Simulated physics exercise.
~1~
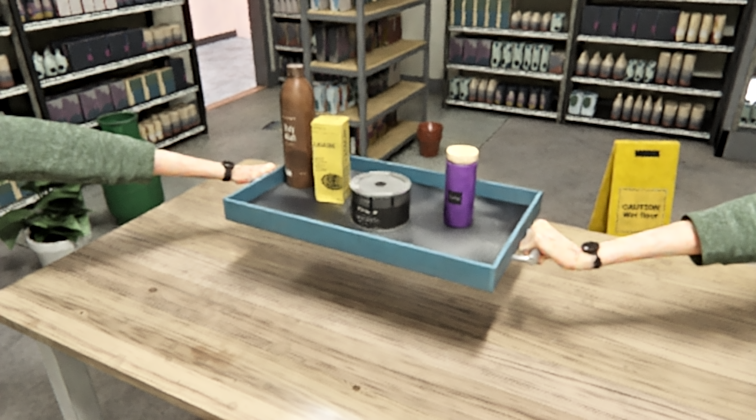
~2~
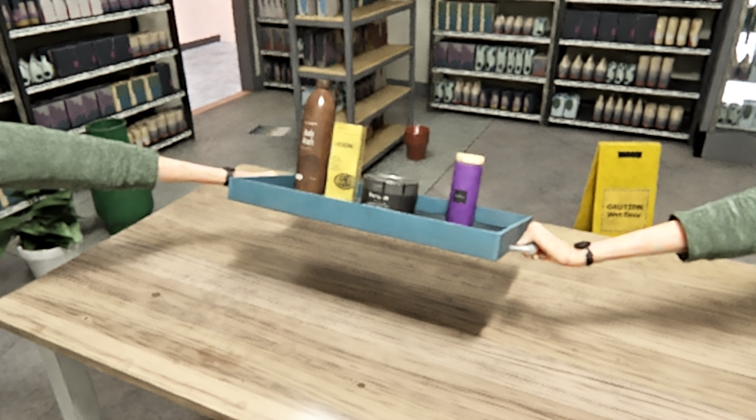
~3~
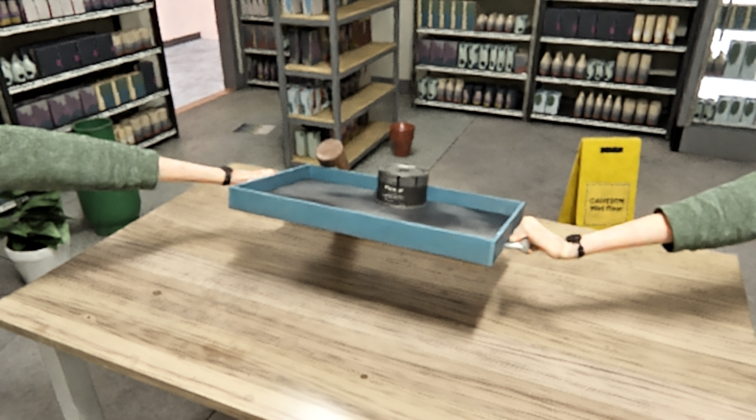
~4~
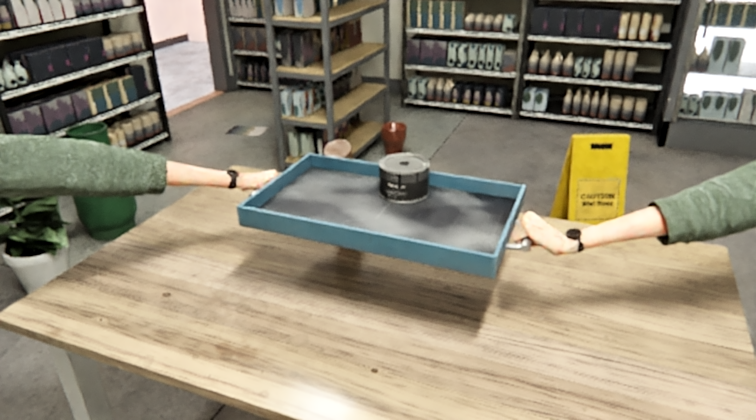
Two hands tipped a blue tray away over a wooden table, and a brown bottle, a yellow carton and a purple jar leaned and fell off the far side, leaving only the black tub, which had slid toward the far edge, as the tray was levelled.
